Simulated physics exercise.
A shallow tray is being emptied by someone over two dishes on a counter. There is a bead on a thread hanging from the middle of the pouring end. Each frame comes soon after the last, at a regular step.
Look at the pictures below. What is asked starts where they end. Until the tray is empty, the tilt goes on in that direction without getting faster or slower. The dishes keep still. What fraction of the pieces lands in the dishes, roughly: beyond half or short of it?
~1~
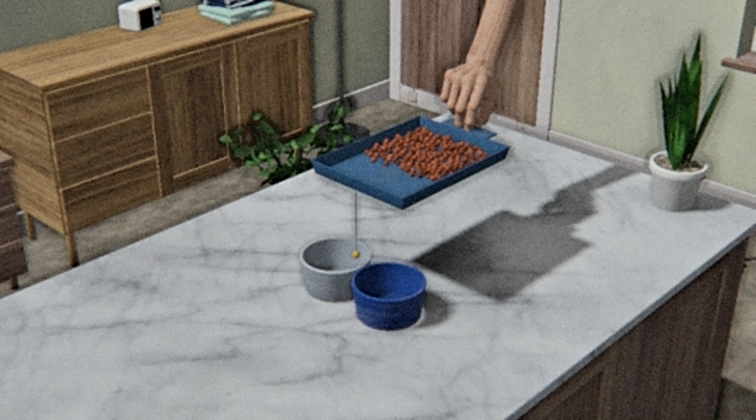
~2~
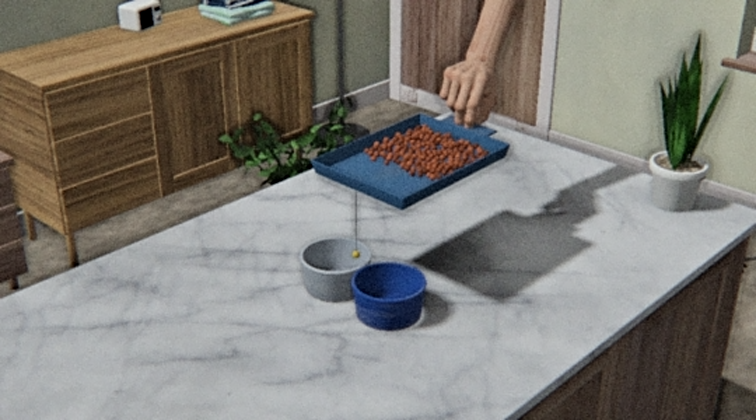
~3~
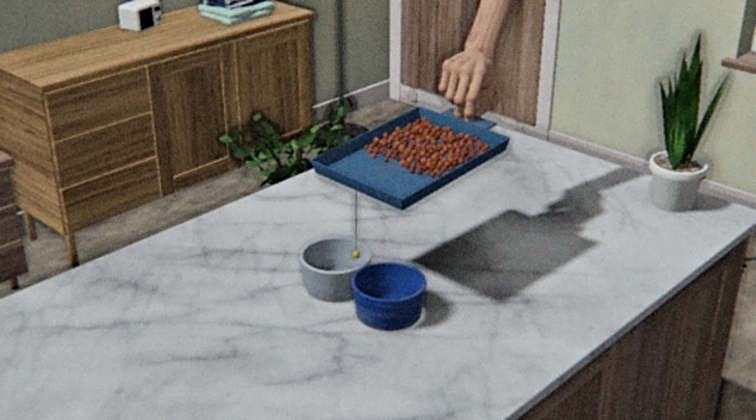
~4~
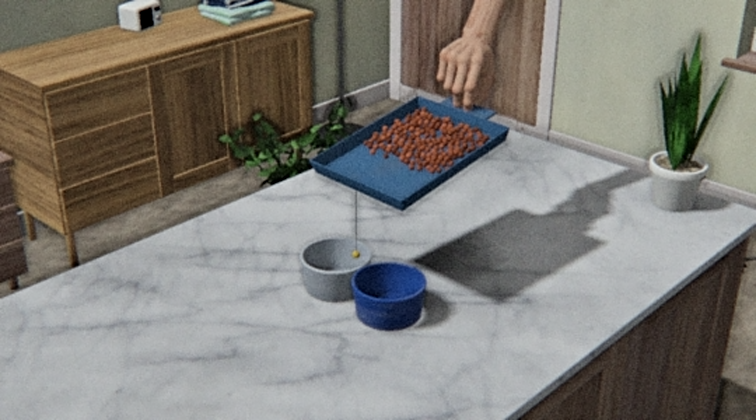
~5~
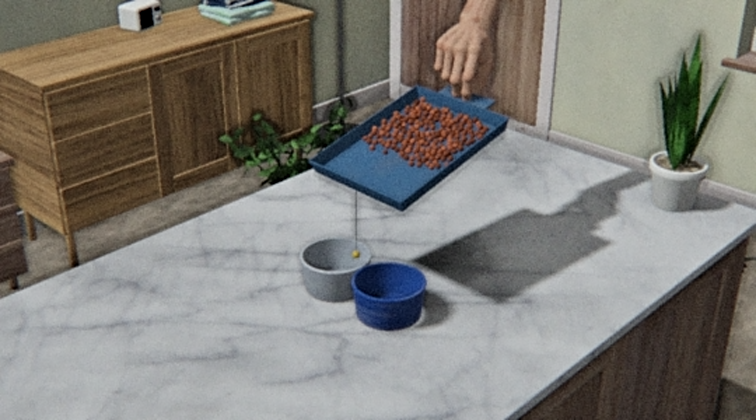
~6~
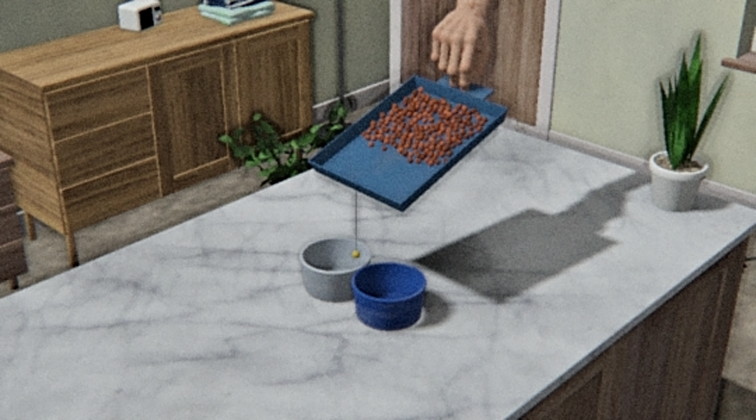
The dishes secure under fifty percent.
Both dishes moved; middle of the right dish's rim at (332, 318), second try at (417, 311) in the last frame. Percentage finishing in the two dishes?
You'd end up with around 20 per cent and then around 60 per cent.
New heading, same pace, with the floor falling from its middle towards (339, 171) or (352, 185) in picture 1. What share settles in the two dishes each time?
Lab note: Try one about 60 %, try two about 30 %.
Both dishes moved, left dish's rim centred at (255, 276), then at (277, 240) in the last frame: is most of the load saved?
A minority, then a minority.
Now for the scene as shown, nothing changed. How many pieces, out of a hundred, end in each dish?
The left dish holds 10 % and the right dish holds 30 %.
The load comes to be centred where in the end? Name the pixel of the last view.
Resting centre, last picture - approx. (344, 325).
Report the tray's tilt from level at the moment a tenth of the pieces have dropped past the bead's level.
Around 75° of tilt.
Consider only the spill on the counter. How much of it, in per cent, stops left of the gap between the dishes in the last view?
Close to 90 %.
Soon, tray tipped steeply; nearly all on the tray; a small part in the air.
A while on, tray tipped past a quarter turn; most on the tray; a small part in the right dish; a small part outside both; a stray few in the air.
Towards the end, tray tipped past a quarter turn; about a third in the right dish; a small part in the left dish; about two thirds outside both.
Finally, tray tipped past a quarter turn; about a third in the right dish; a small part in the left dish; about two thirds outside both.
